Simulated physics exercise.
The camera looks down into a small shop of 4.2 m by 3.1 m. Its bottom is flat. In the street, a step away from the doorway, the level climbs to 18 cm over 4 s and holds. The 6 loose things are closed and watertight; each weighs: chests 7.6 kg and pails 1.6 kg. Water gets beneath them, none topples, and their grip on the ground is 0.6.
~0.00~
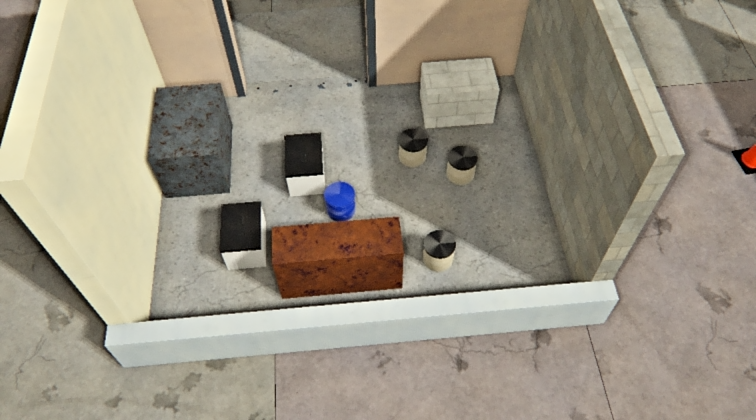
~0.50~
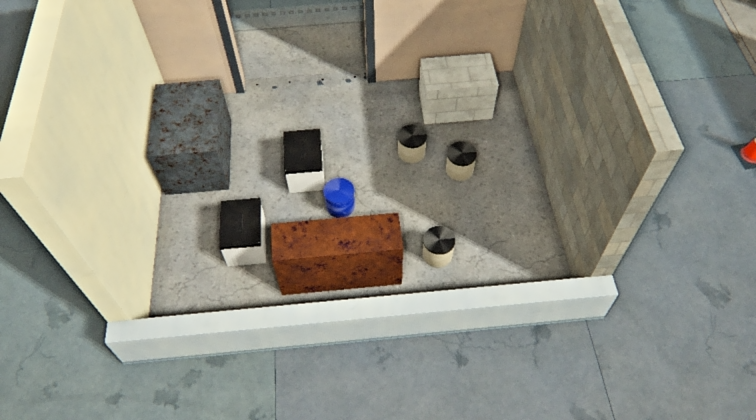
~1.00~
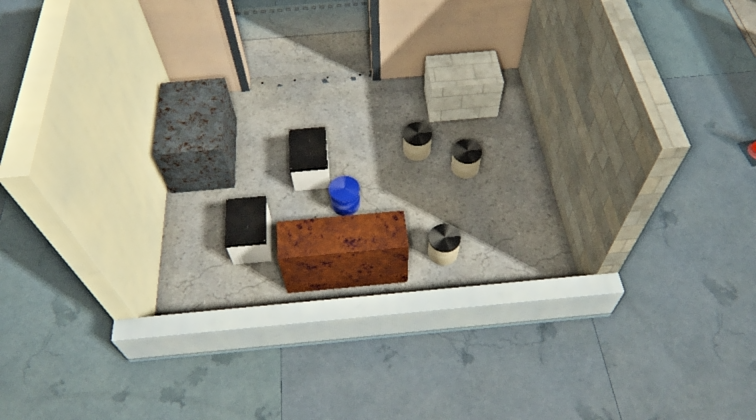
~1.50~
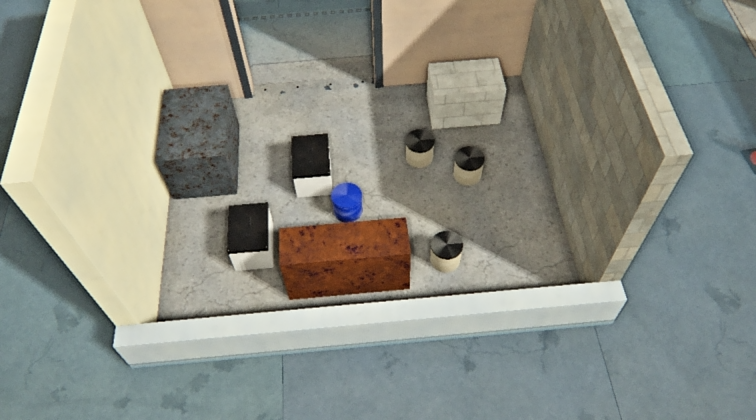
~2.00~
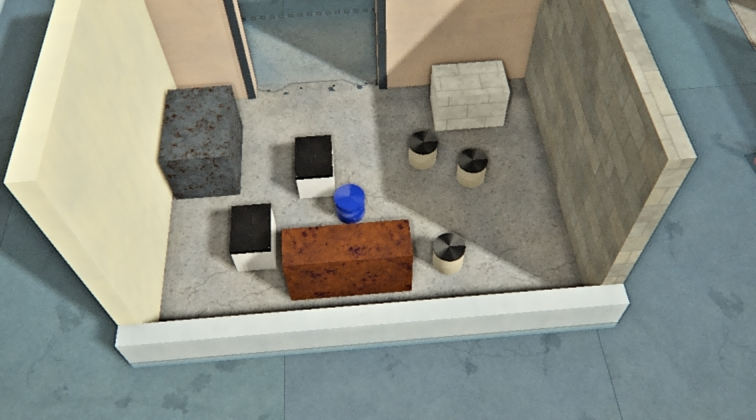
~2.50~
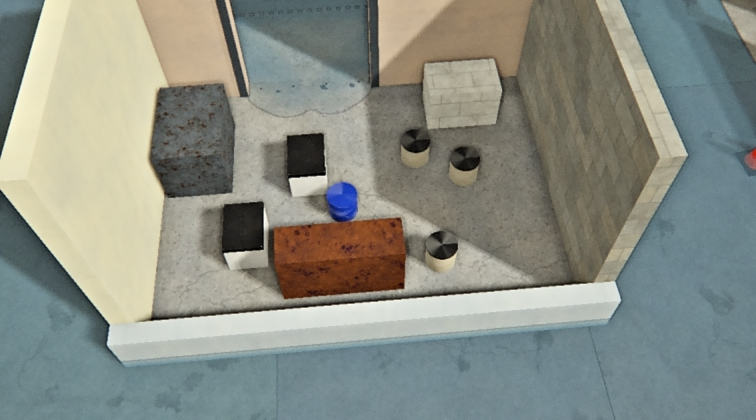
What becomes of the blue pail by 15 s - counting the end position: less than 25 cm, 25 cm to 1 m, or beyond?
The blue pail ends far away.
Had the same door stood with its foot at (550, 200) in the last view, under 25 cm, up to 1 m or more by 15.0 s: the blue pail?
In that case the blue pail travels far.
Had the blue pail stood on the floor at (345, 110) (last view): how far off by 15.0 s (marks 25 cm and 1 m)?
It travels far.
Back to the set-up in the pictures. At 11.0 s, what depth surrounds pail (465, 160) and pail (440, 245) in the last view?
About 14 and 10 cm.
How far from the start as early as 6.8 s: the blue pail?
About 60 cm.
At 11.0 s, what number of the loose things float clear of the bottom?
I count 6.
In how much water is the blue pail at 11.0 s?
Roughly 12 cm.
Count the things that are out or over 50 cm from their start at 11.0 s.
By then 4.
After 3.5 s the blue pail is near (342, 195), 0.0 m from its start, aground; 0 afloat.
After 6.8 s the blue pail is near (392, 219), 0.6 m from its start, afloat; 5 afloat.
After 11.0 s the blue pail is near (528, 224), 1.9 m from its start, afloat; 6 afloat.
After 15.0 s the blue pail is near (555, 237), 2.2 m from its start, afloat; 6 afloat.
